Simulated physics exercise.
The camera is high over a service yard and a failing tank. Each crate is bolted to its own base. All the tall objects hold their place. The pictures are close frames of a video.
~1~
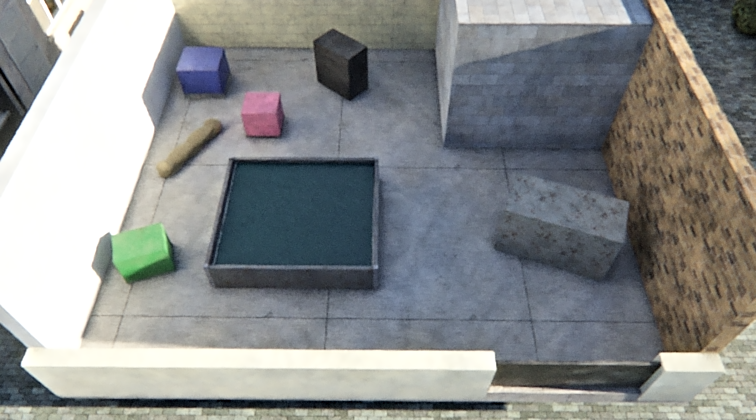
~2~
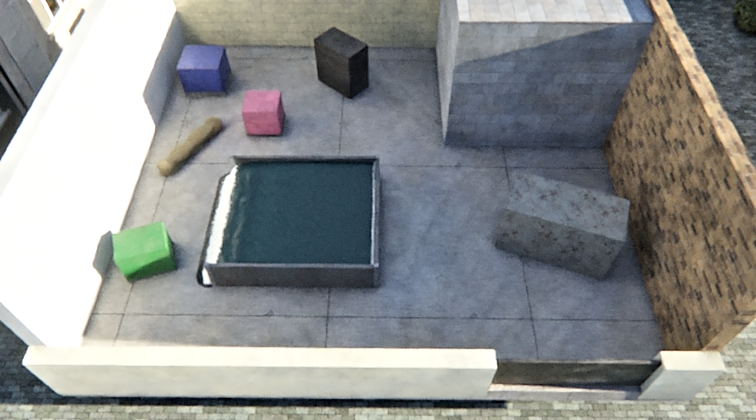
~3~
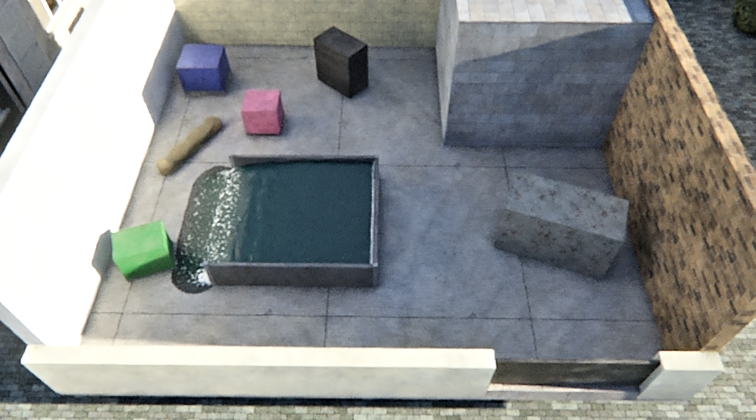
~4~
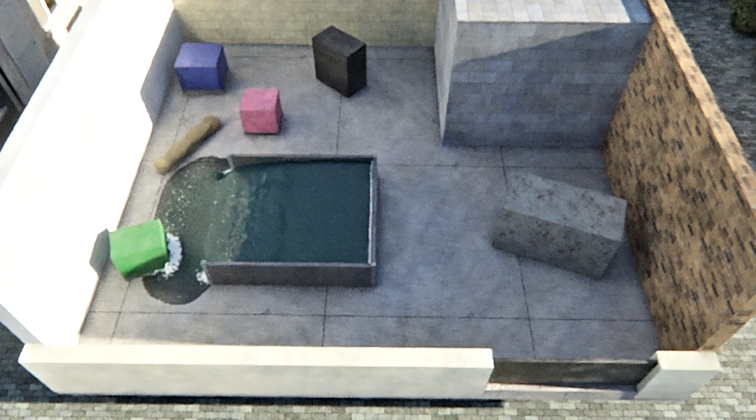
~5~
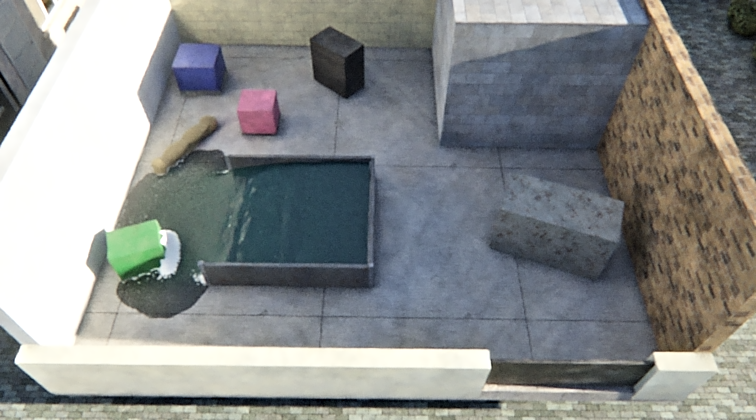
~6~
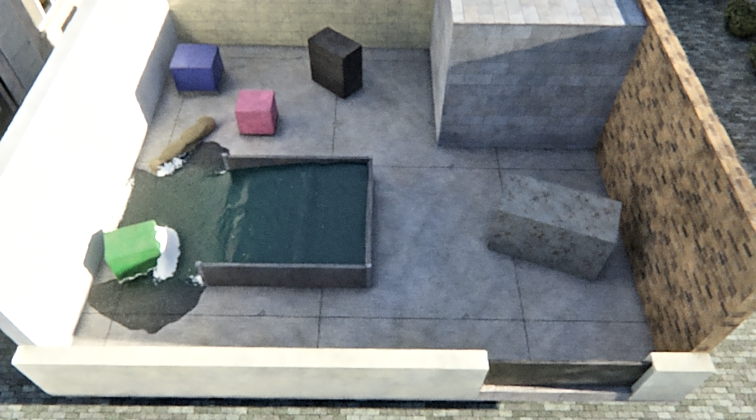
Walled yard from above, water pouring from a square tank's open left side, spreading around a green block and reaching a tan log.
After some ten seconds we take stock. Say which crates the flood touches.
One by one: The blue crate is wetted; the pink crate is wetted; the green crate is wetted.
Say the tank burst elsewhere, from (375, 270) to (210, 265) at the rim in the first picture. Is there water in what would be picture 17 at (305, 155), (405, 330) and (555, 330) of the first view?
In turn: Not flooded, wet, flooded.
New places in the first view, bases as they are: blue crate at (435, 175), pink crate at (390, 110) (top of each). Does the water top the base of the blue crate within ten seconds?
Blue crate is spared.
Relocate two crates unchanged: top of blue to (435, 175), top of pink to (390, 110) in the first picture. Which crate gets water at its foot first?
It is the one in green.
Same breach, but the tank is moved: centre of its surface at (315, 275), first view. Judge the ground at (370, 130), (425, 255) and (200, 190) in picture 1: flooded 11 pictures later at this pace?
In turn: Free of water, free of water, wet.
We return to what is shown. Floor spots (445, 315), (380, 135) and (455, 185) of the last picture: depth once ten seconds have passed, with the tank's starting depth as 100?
In turn 6, 12 and 4 in a hundred.
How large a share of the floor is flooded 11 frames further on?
I make it 20 per cent.
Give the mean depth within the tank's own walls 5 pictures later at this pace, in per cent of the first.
About 66 per cent.
A moment on, water covers 15 % of the floor; the blue crate not reached, the pink crate not reached, the green crate water round its plinth.
Next, water covers 20 % of the floor; the blue crate water round its plinth, the pink crate water round its plinth, the green crate water round its plinth.
Then, water covers 35 % of the floor; the blue crate water round its plinth, the pink crate water round its plinth, the green crate water round its plinth.
Later, water covers 75 % of the floor; the blue crate water round its plinth, the pink crate water round its plinth, the green crate water round its plinth.
In the end, water covers 90 % of the floor; the blue crate was topped, the pink crate was topped, the green crate was topped.
